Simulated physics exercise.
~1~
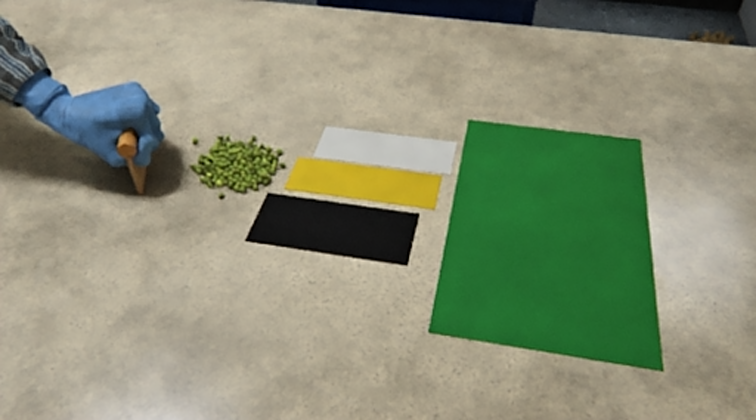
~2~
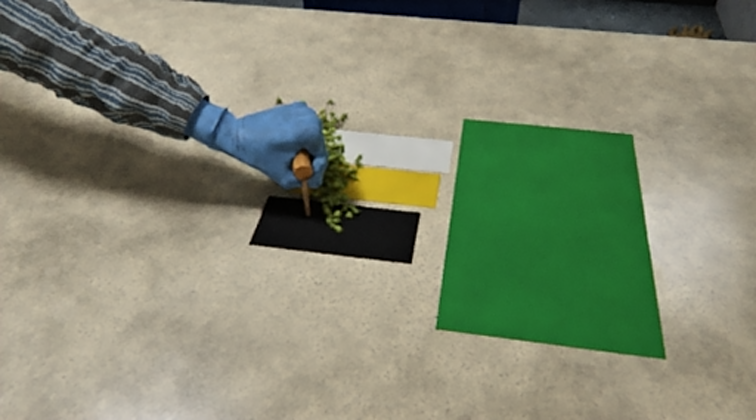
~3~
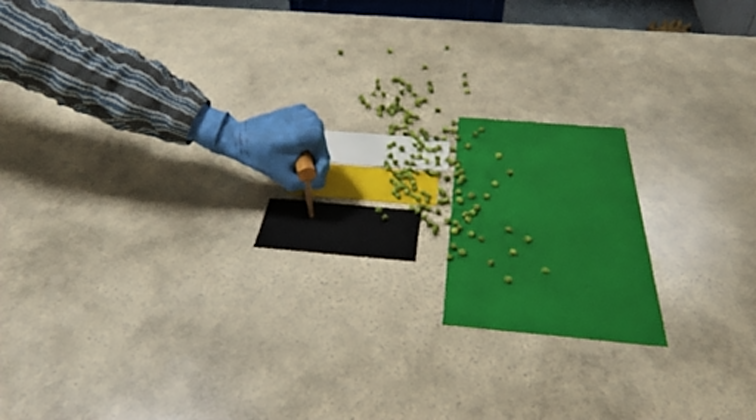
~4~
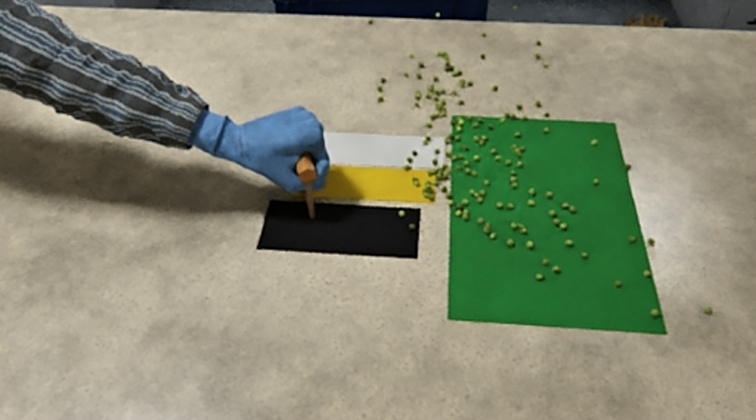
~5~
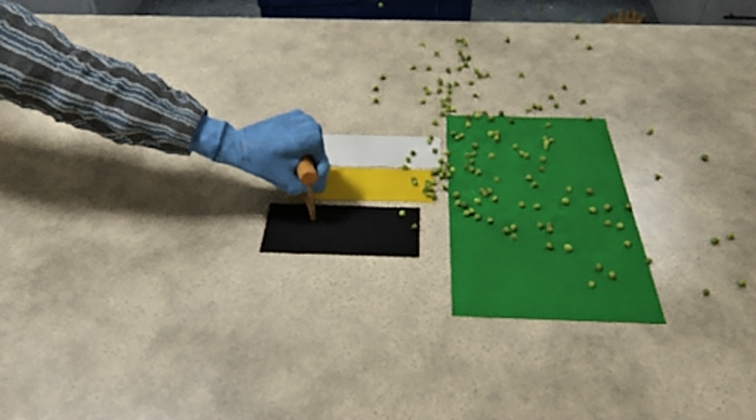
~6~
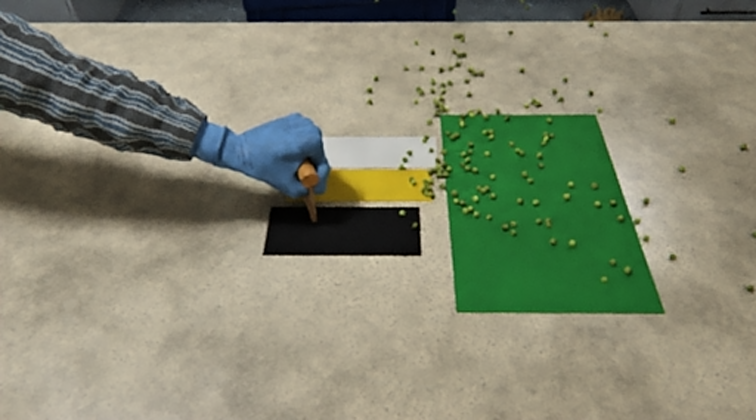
A speckled beige tabletop is seen from above at a slant, the view drifting slightly sideways. A loose pile of small green dried peas lies left of centre, beside white, yellow and black sheets, with a large green sheet to the right. A blue-gloved hand in a striped sleeve pushes a brown scraper rightwards into the peas, bunching them over the small sheets. The scraper stops there, and the peas scatter onward to the right. They come to rest widely spread, many on the green sheet, others on bare tabletop, and a few by the white and yellow sheets.
